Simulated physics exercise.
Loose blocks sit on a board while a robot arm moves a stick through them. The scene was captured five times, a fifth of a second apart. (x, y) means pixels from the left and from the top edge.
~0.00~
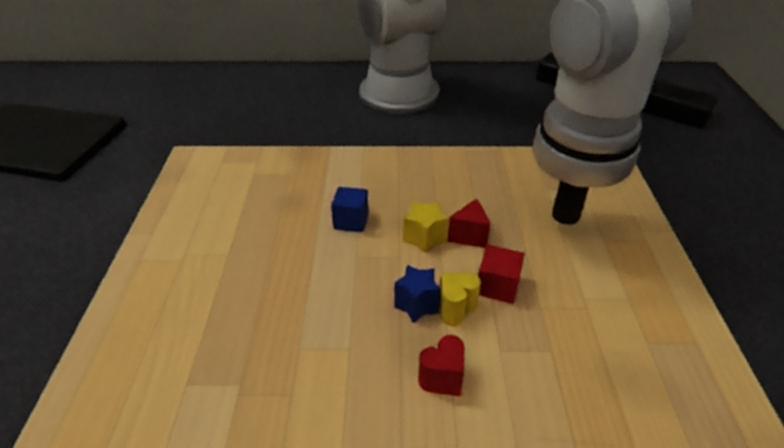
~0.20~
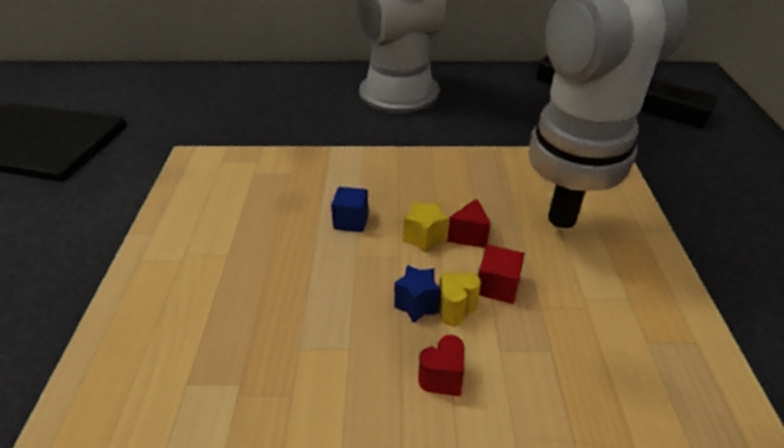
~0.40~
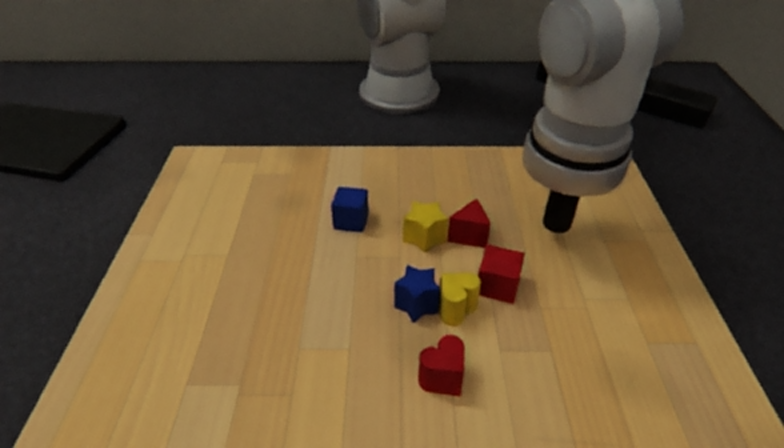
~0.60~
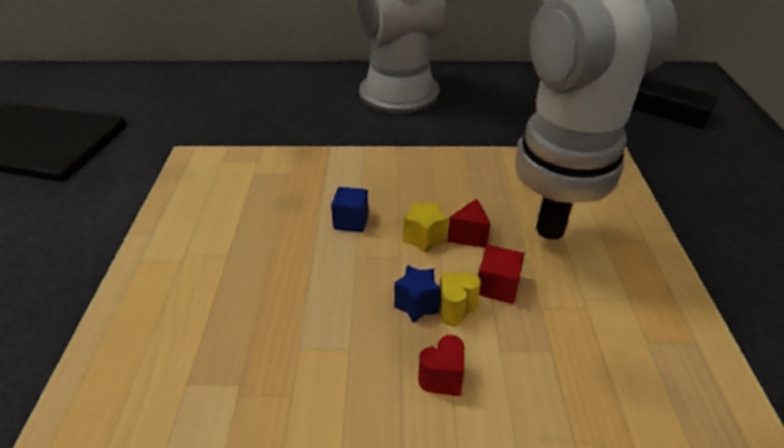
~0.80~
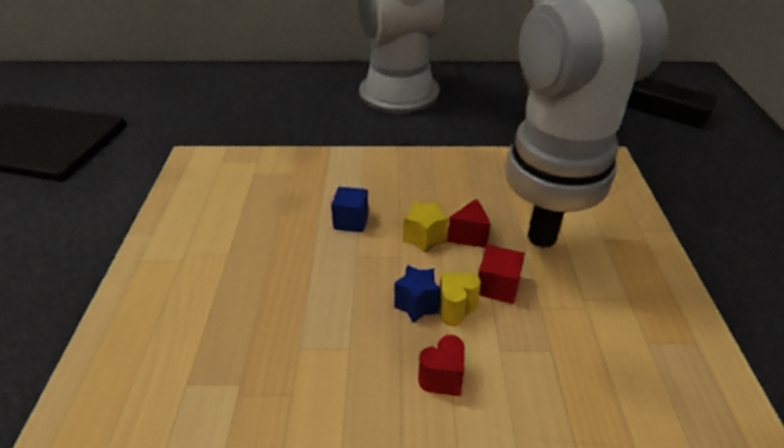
On a wooden board, a robot arm moves its black stick slightly left past still blocks.
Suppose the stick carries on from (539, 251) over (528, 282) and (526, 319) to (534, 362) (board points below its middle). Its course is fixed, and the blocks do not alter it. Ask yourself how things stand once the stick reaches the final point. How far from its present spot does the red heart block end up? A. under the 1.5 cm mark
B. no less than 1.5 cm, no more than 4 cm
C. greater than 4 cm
My answer is option A.
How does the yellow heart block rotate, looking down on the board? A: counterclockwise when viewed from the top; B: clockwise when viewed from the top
A: Counterclockwise when viewed from the top.
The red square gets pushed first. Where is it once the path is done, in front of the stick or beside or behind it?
The red square won't stay at the front of the stick.
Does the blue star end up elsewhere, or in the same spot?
It is not moved.
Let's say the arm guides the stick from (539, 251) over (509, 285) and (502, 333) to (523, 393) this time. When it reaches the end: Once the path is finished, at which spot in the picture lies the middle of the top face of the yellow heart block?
Its top centre lands on (429, 296).
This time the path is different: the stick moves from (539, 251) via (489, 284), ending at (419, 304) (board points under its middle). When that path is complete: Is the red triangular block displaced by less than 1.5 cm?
Yes, that is how it ends up.
On the path given first. One third of the way, stick at (531, 271); red square at (494, 266), turned 20° clockwise.
Two thirds of the way, stick at (530, 307); yellow heart block at (453, 284), turned 20° anticlockwise; red square at (493, 276), turned 75° clockwise.
At the end, stick at (538, 350); blue star in place; red heart block in place; yellow heart block at (453, 284), turned 20° anticlockwise; red square at (493, 276), turned 75° clockwise.
